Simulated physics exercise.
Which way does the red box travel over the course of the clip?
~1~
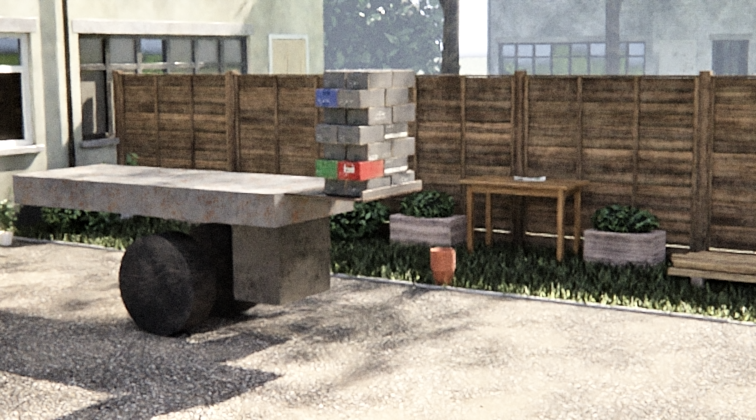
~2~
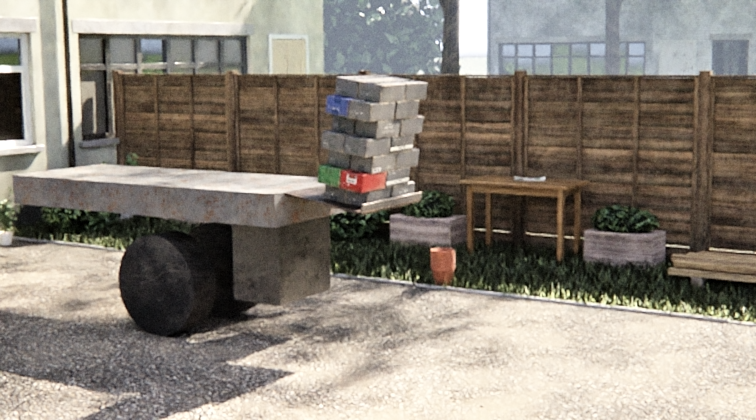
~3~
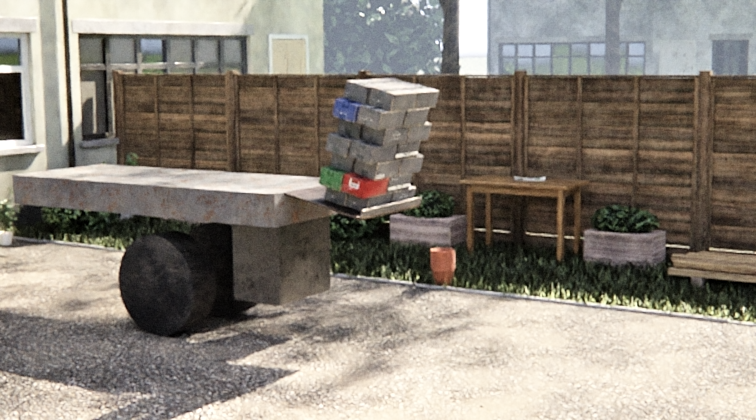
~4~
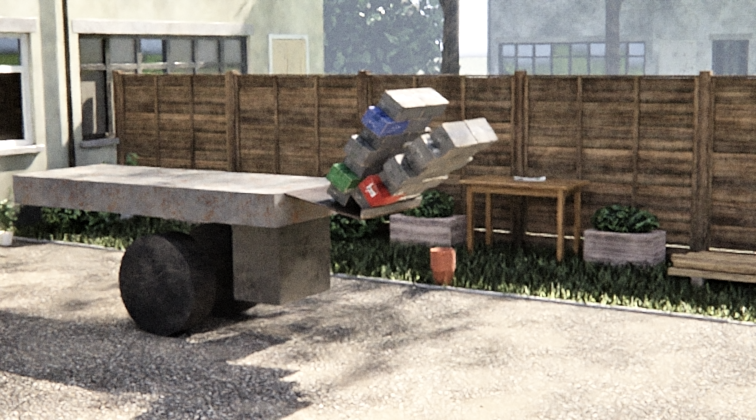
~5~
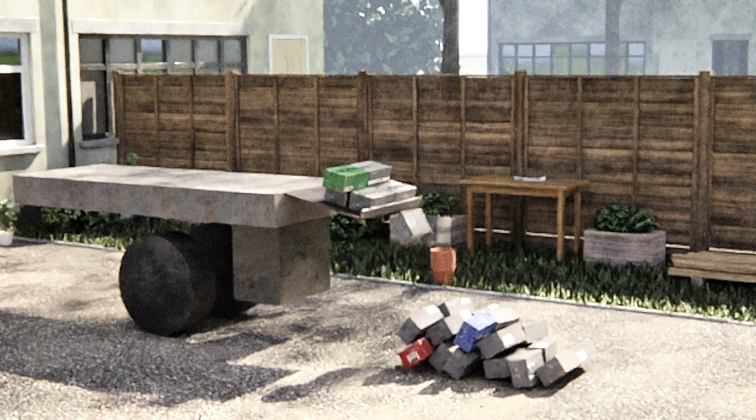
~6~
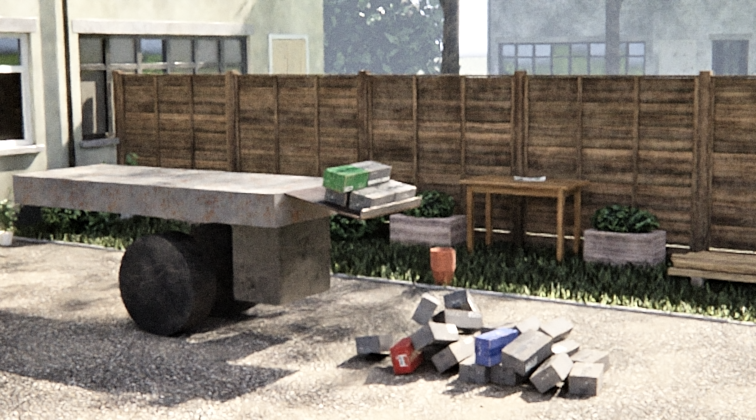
The red box moves down, going over the edge of the tilted flap and ending up on the ground among the fallen boxes.
Grey flat bed's end flap tipping down rightward, most stacked boxes toppling to the ground, green one and a few staying aboard.
